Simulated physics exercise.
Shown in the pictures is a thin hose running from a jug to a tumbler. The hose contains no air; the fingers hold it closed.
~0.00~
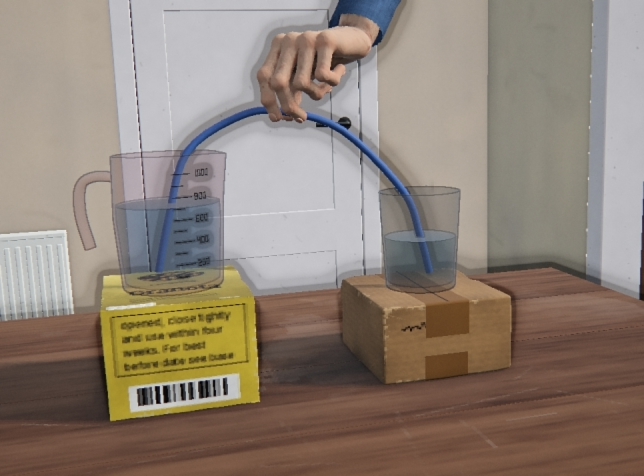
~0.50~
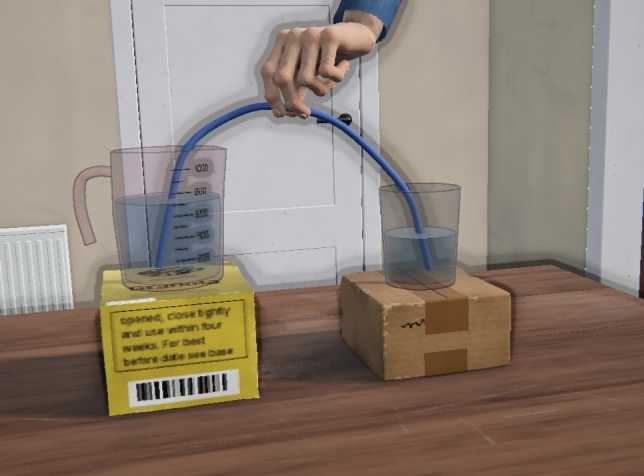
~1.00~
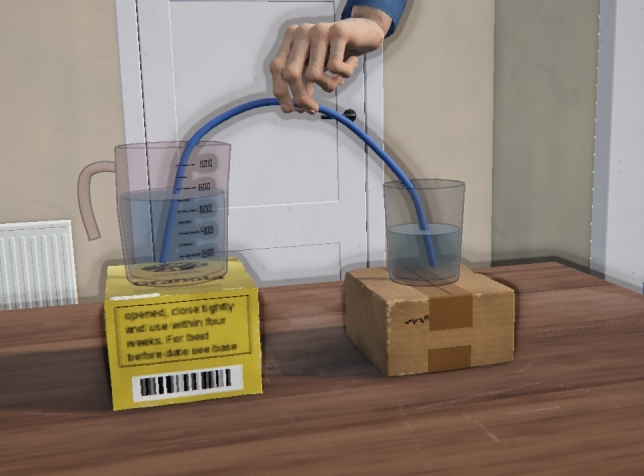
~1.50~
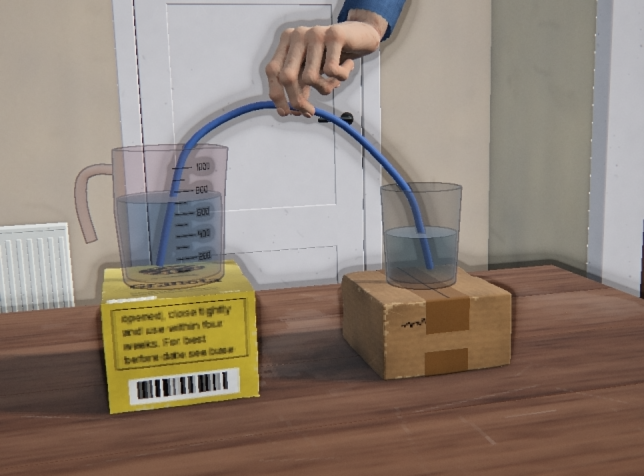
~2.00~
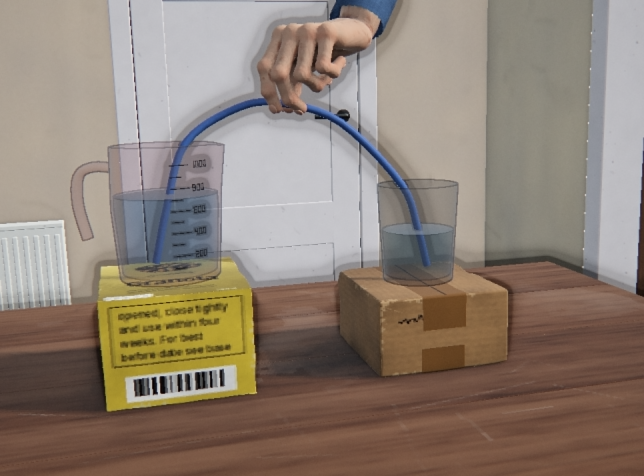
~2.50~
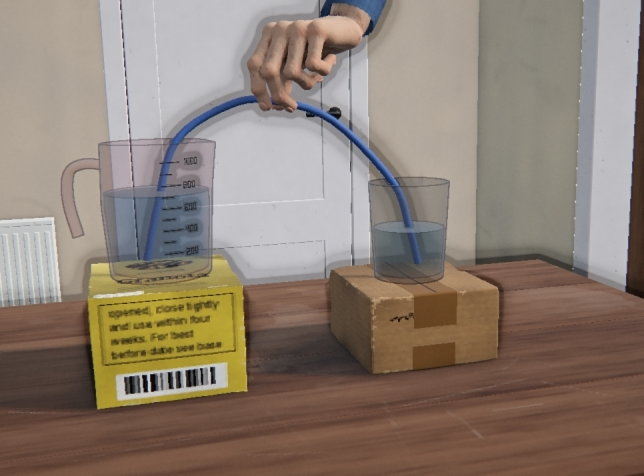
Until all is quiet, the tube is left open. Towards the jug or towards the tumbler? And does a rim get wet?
Note: Flow right-bound, and the receiver keeps it all in.
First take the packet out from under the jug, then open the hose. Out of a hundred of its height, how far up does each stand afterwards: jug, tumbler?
In turn 75 and 15 per cent.
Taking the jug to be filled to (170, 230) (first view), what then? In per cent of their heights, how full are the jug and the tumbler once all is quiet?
Levels, in order: Approx. 30 and 65 per cent.
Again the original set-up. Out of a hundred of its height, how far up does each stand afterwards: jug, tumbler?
45 and 85 per cent, in that order.
After 8.0 s, the jug is about half full; the tumbler is about two thirds full.
After 20.0 s, the jug is about half full; the tumbler is about three quarters full.
After 45.0 s, the jug is about half full; the tumbler is about three quarters full; the two surfaces are level.
